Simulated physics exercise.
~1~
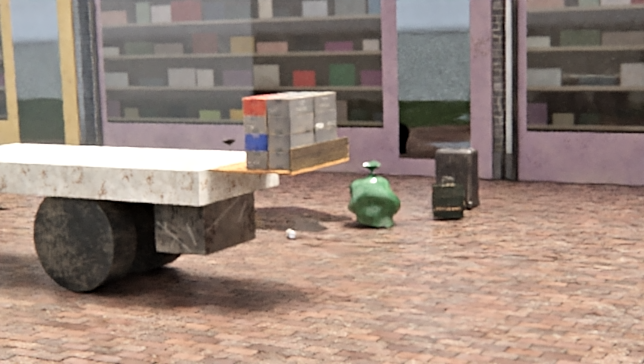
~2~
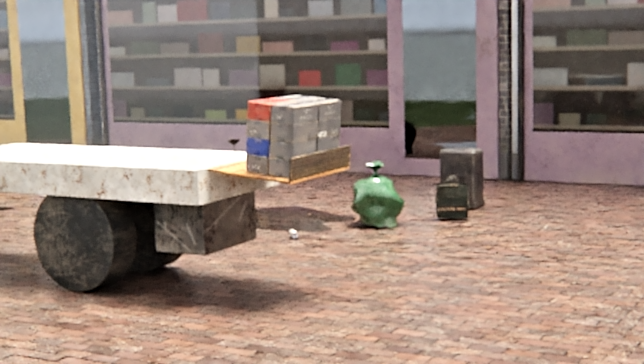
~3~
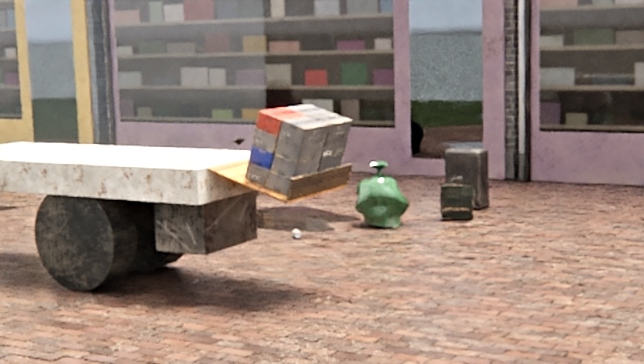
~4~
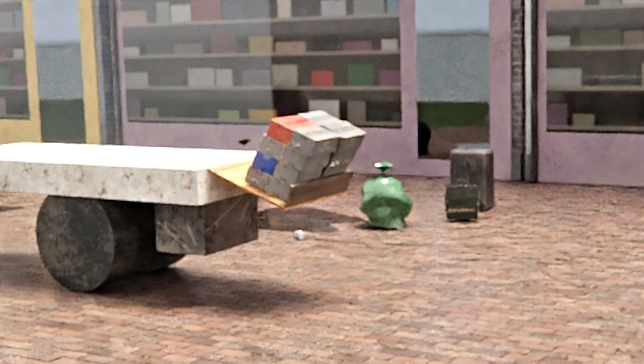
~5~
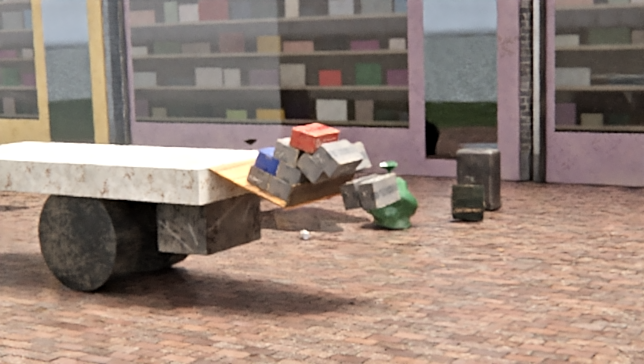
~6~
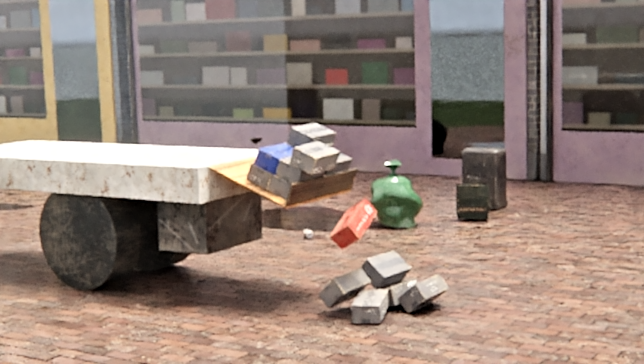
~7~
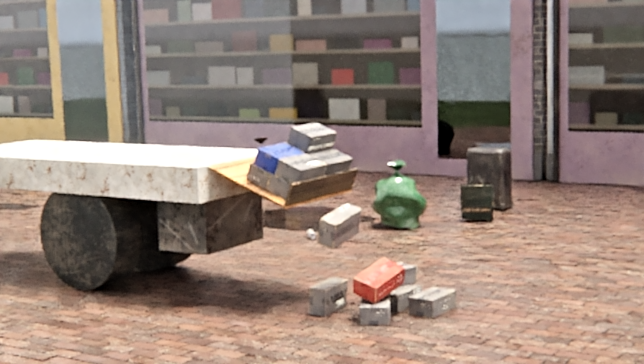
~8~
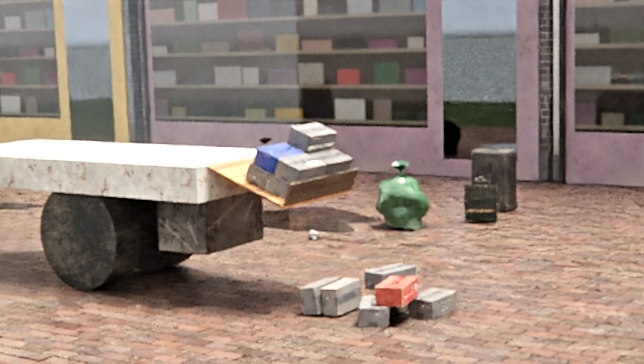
A stack of grey boxes, with one red and one blue at its left side, sits on an orange-edged flap at the right end of a pale flat-bed, seen from the side across a brick-paved street. Behind stand shop windows with purple surrounds and stocked shelves, with a green bag and dark bins to the right. The flap tips down to the right, and the stack leans and slides apart. Several grey boxes spill onto the bricks, and the red one tumbles after them. The flap stays tilted, with the blue box and some grey ones still aboard, while the red box lies upside down among the fallen.
